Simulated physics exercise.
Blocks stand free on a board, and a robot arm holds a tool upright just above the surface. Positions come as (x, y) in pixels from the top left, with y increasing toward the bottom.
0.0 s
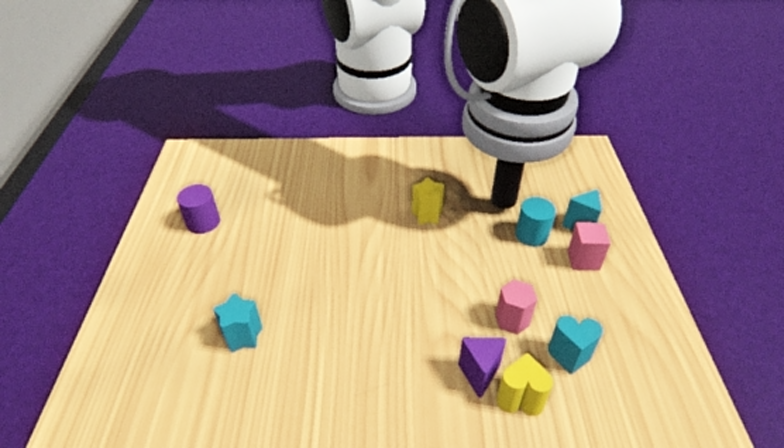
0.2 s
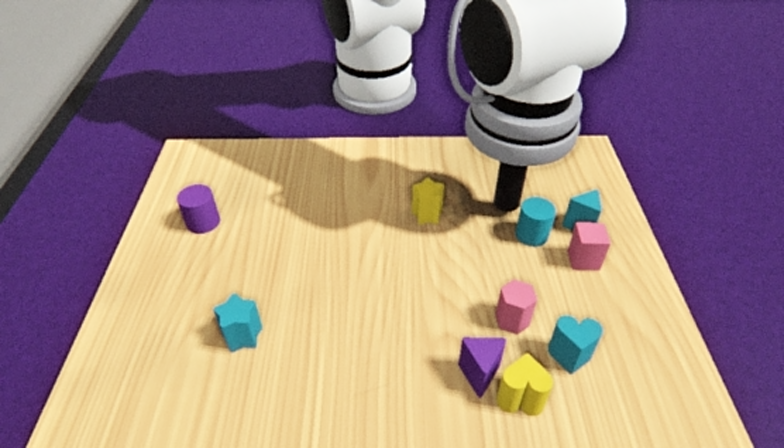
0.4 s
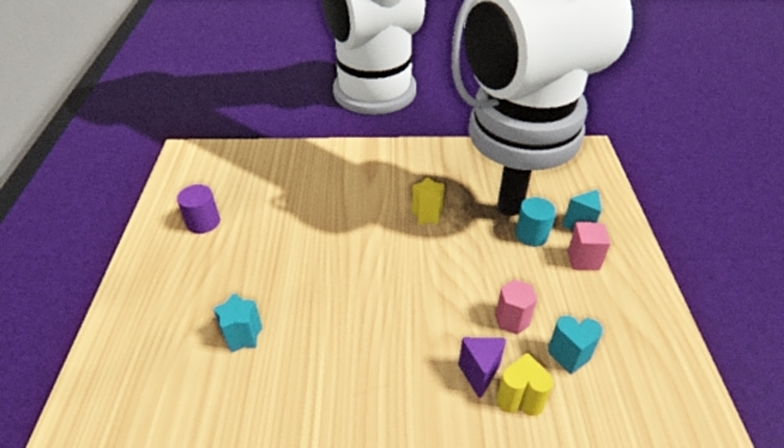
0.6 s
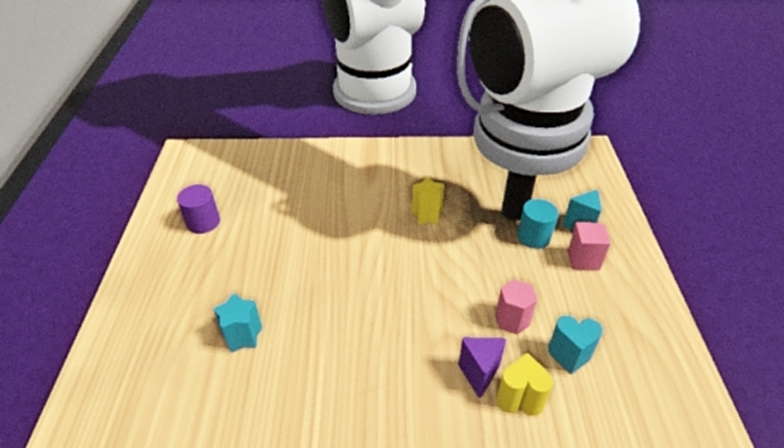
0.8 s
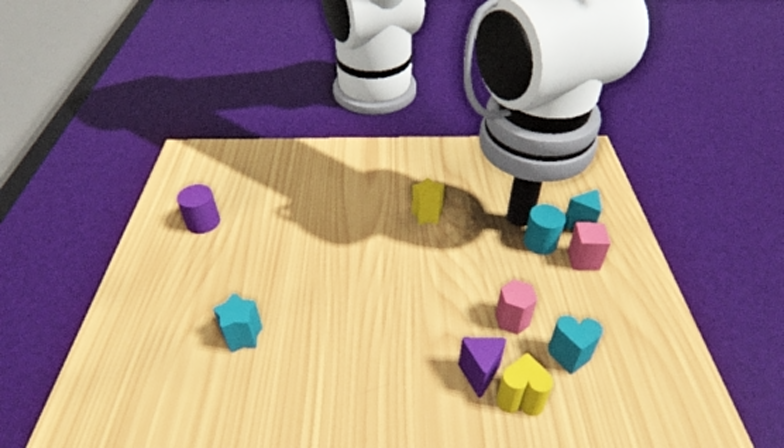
Robot arm moving its upright black tool slightly right and toward the viewer, then nudging a turquoise cylinder among coloured blocks.
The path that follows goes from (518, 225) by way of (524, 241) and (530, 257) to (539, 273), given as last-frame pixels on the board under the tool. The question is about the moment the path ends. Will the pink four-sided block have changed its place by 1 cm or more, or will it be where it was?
Gets moved.
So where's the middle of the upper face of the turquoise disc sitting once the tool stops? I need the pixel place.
At (581, 246).
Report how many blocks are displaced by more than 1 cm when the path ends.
Two get moved.
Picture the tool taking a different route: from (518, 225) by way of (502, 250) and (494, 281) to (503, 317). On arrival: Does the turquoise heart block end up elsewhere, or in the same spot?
The answer is that it remains undisturbed.
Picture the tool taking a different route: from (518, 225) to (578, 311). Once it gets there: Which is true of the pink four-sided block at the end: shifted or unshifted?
Moved off its spot.
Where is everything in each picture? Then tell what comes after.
In the first frame, tip of the tool (504, 200), middles of tops, turquoise disc (539, 208), turquoise triangular block (590, 199), pink four-sided block (593, 233).
In the second frame, tool (507, 203), nothing pushed.
In the third frame, tool (510, 207), nothing pushed.
In the fourth frame, tool (515, 212), turquoise disc (541, 210).
In the fifth frame, tool (520, 217), turquoise disc (548, 215), turquoise triangular block (590, 199), pink four-sided block (593, 233).
The first path, step by step. Halfway along, tool (529, 241); turquoise disc (566, 232); pink four-sided block (600, 234).
At the end, tool (541, 266); turquoise disc (581, 246); turquoise triangular block unmoved; pink four-sided block (609, 235).
